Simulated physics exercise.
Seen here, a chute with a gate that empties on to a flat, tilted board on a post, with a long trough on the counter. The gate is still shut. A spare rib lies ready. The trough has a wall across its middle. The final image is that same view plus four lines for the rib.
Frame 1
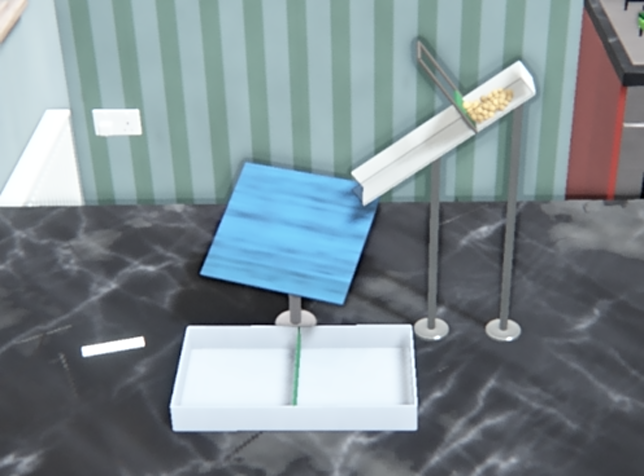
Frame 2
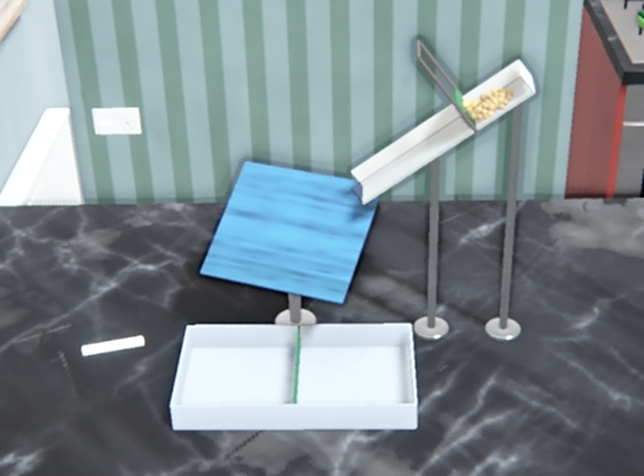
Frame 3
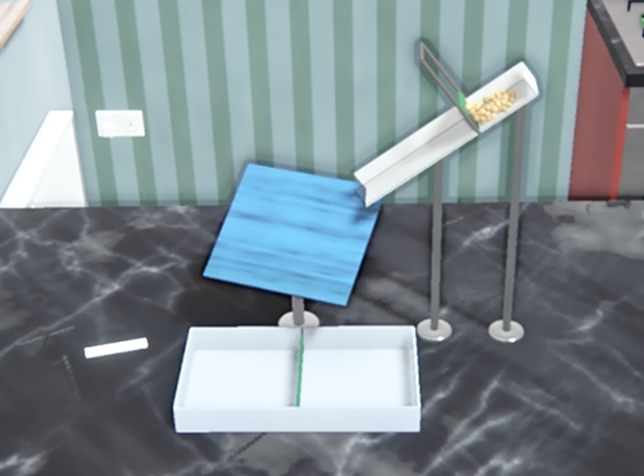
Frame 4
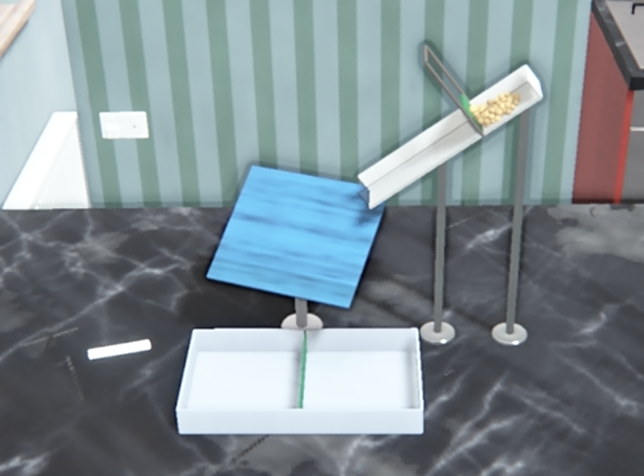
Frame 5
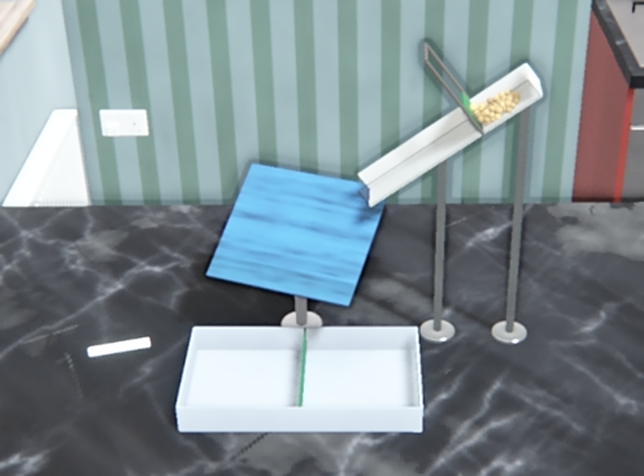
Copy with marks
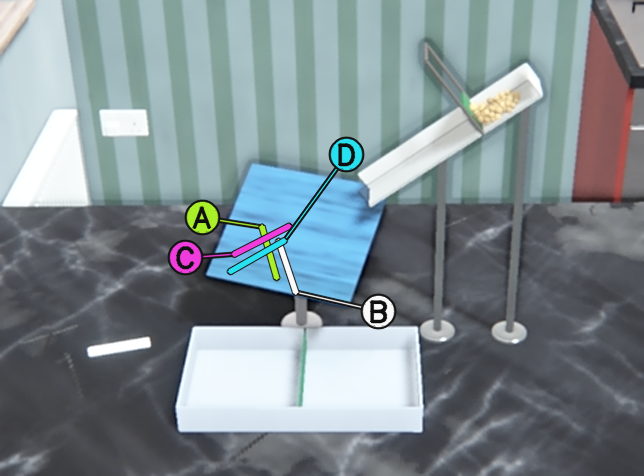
Nothing moved apart from a slight shift of the whole view; dried chickpeas sat behind a shut gate in a sloping chute, above a tilted blue board and a divided white trough on the dark counter.
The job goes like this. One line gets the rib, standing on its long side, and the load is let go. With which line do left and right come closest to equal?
B beats the others.
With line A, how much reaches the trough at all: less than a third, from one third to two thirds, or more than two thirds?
More than two thirds.
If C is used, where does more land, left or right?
Left.
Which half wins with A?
More lands on the left.
On the marked copy, line A from (262, 227) to (276, 277); line B from (278, 241) to (295, 292); line C from (289, 226) to (234, 254); line D from (284, 240) to (230, 271).
With A, of what is caught, all but a few in the left half, only a few in the right.
With B, of what is caught, close to a third in the left half, close to two thirds in the right.
With C, of what is caught, the whole lot in the left half, none at all in the right.
With D, of what is caught, the whole lot in the left half, none at all in the right.
